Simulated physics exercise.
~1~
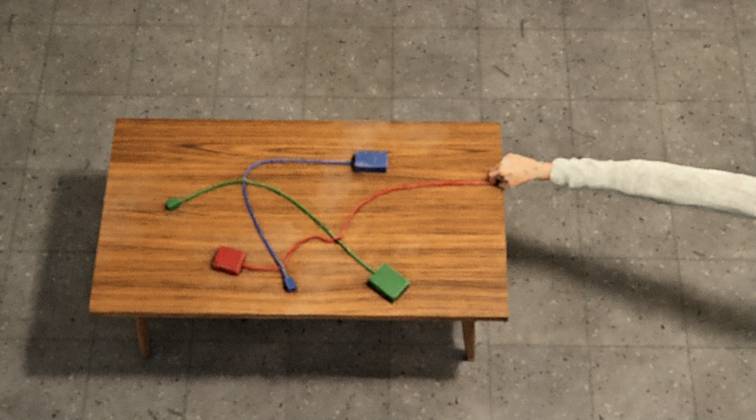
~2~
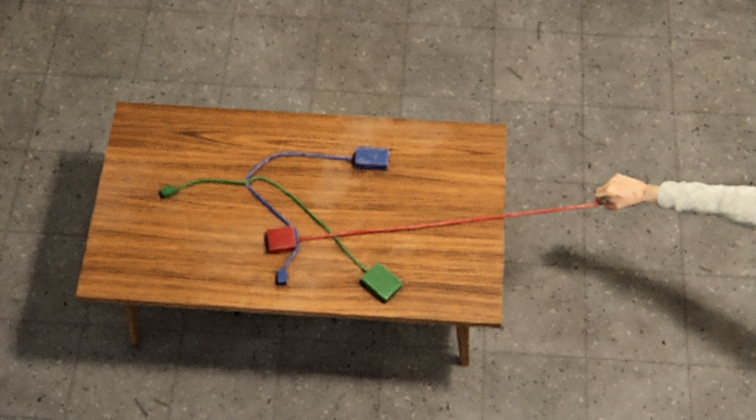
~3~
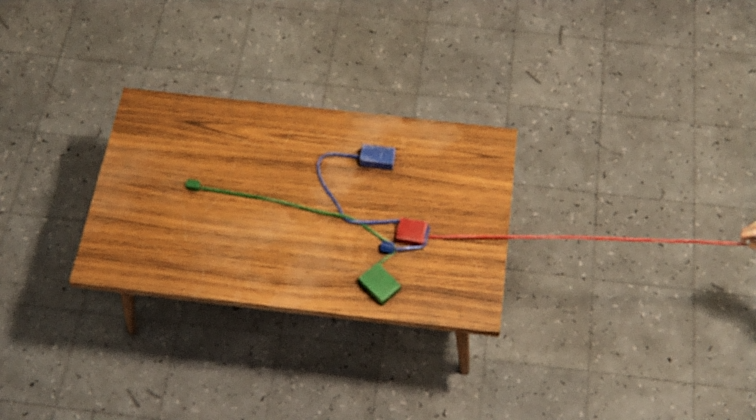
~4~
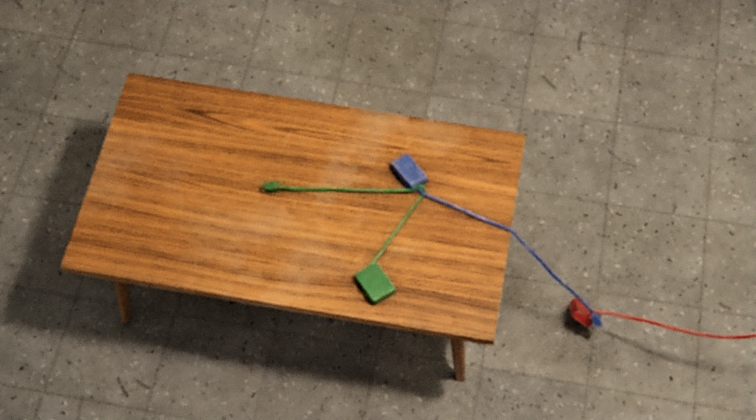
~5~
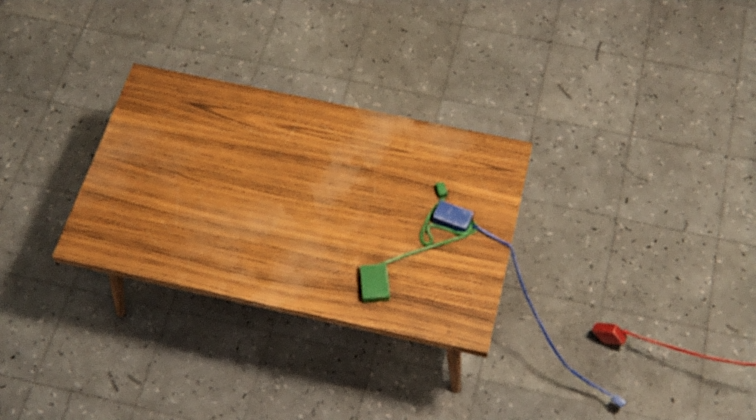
Red lead drawn rightwards off a wooden table by a hand, dragging the blue plug over the edge and shifting the green lead.
